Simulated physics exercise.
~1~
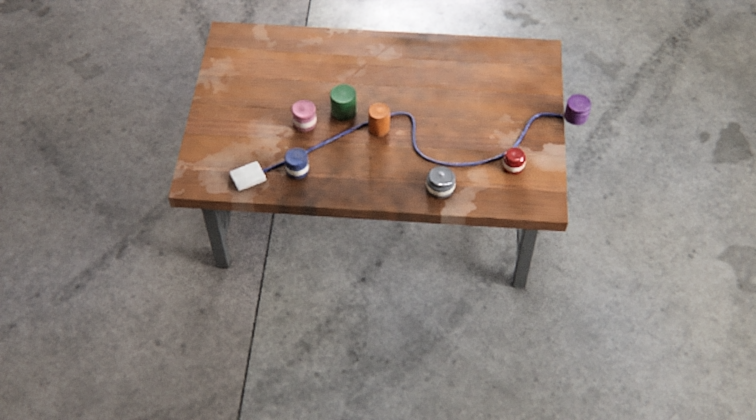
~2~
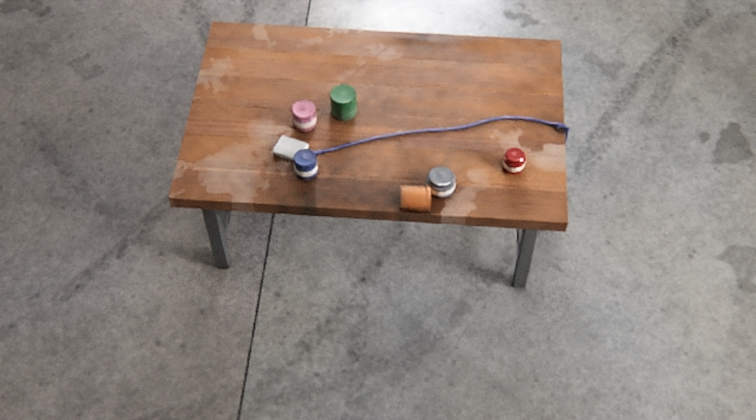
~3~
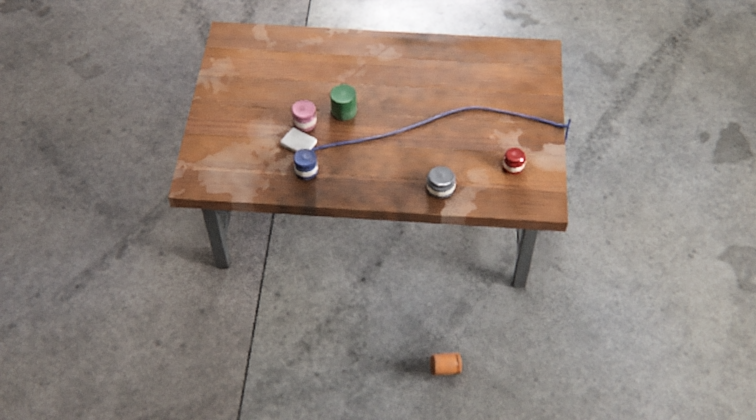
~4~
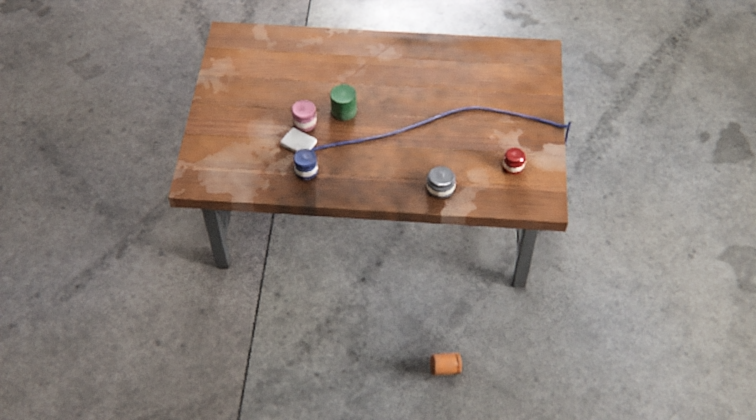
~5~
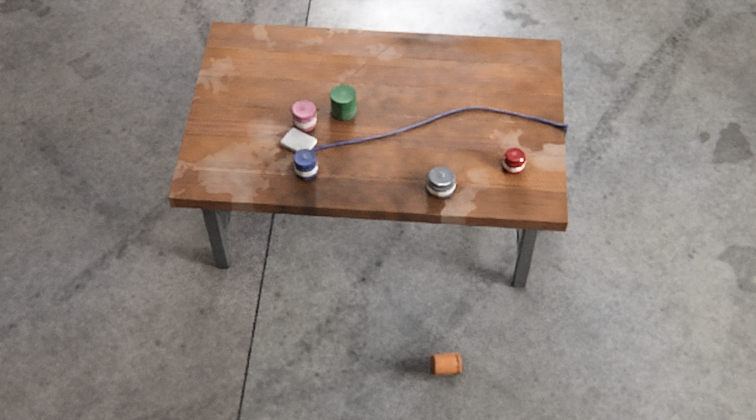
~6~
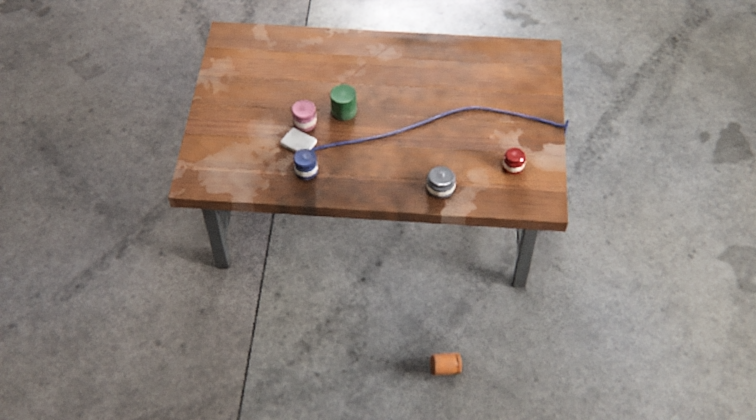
Orange tub tipping over and dropping off a wooden workbench to the floor as a cable pulls straighter, shifting a white block.
